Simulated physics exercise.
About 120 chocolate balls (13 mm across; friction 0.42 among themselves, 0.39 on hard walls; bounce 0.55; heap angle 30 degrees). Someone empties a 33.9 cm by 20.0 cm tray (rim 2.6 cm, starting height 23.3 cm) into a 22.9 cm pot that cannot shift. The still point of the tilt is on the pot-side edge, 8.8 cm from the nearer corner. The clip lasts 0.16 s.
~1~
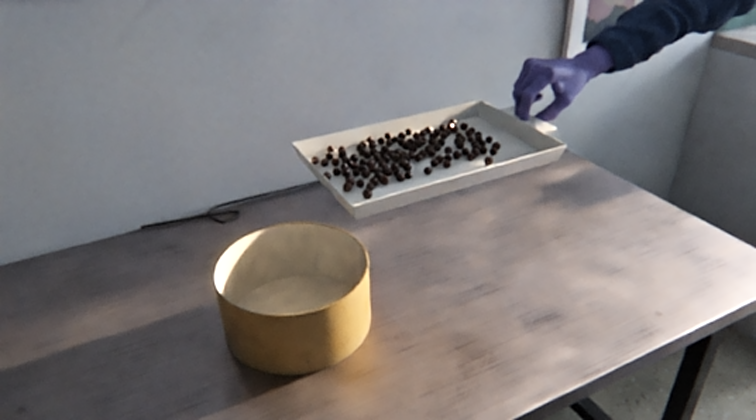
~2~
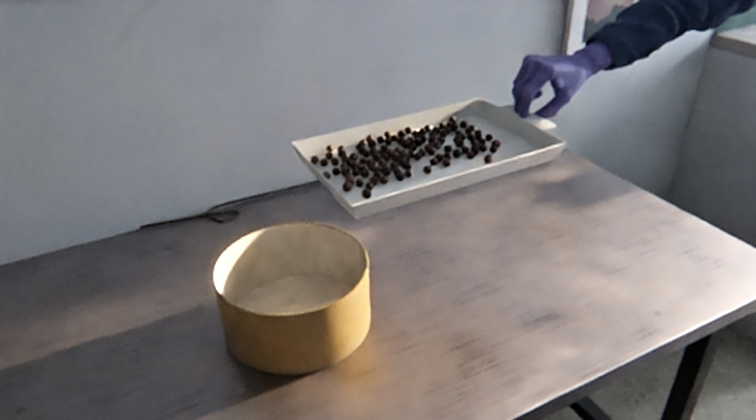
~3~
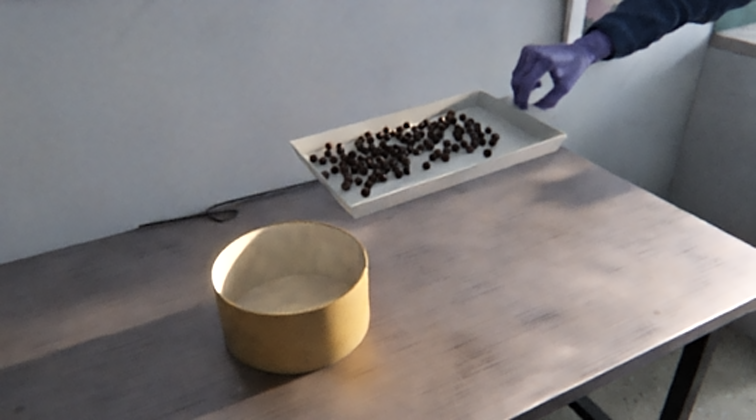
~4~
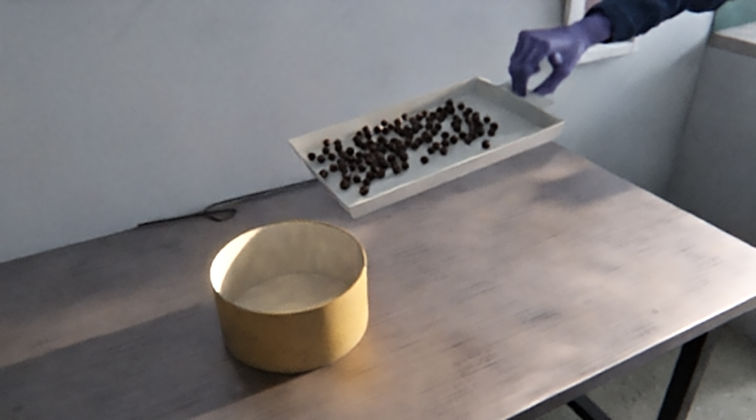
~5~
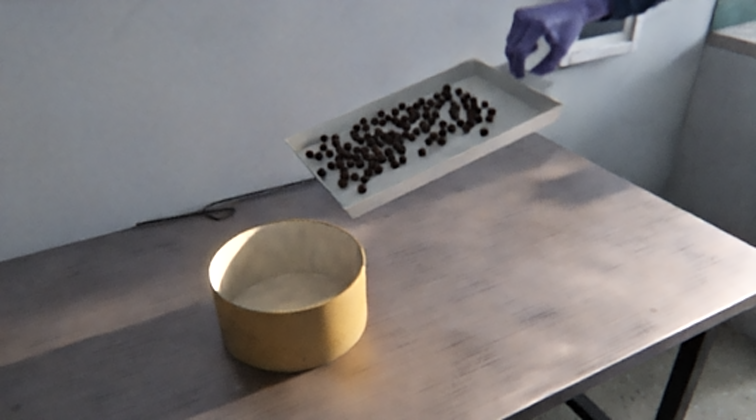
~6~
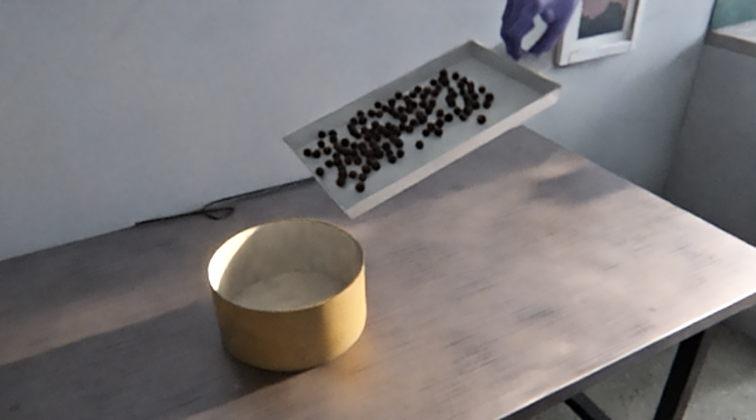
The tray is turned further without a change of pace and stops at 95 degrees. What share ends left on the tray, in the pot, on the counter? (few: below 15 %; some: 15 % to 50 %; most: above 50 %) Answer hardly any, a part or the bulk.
Tray hardly any, pot the bulk, counter a part.
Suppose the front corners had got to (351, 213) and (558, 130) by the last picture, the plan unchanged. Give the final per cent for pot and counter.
Pot 20, counter 80.
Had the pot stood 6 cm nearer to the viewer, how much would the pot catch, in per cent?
It would be near 95 per cent.
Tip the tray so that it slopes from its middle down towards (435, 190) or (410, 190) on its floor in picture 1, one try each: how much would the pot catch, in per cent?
About 20 and 30 per cent.
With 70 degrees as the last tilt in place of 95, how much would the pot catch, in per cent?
In that case some 45 per cent.
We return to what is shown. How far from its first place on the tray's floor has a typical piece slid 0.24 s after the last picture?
About 5 cm.
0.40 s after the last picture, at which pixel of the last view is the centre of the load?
At about (314, 183).
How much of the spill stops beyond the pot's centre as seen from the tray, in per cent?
Some 80 per cent.
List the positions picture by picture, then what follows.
In the first picture, tray tilt 0 degrees, front corners at (355, 201) and (560, 144); middle of the pieces at (411, 155); pot at (292, 264).
In the second picture, tray tilt 1 degrees, front corners at (355, 201) and (559, 142); middle of the pieces at (411, 154).
In the third picture, tray tilt 3 degrees, front corners at (353, 202) and (559, 134); middle of the pieces at (410, 150).
In the fourth picture, tray tilt 7 degrees, front corners at (351, 202) and (558, 121), lowest corner left front; middle of the pieces at (408, 143).
In the fifth picture, tray tilt 12 degrees, front corners at (349, 203) and (557, 104), lowest corner left front; middle of the pieces at (405, 135).
In the sixth picture, tray tilt 17 degrees, front corners at (347, 204) and (554, 86), lowest corner left front; middle of the pieces at (402, 127); pot at (287, 260).
Then, 0.24 s after the last picture, tilt 57 degrees; the tray holds 100 %, the pot 0 %.
Then, 0.40 s after the last picture, tilt 84 degrees; the tray holds 95 %, the pot 0 %.
Then, 0.68 s after the last picture, tilt 95 degrees; the tray holds 0 %, the pot 65 %.
In the end, tray 0 %, pot 75 %, counter 25 %.
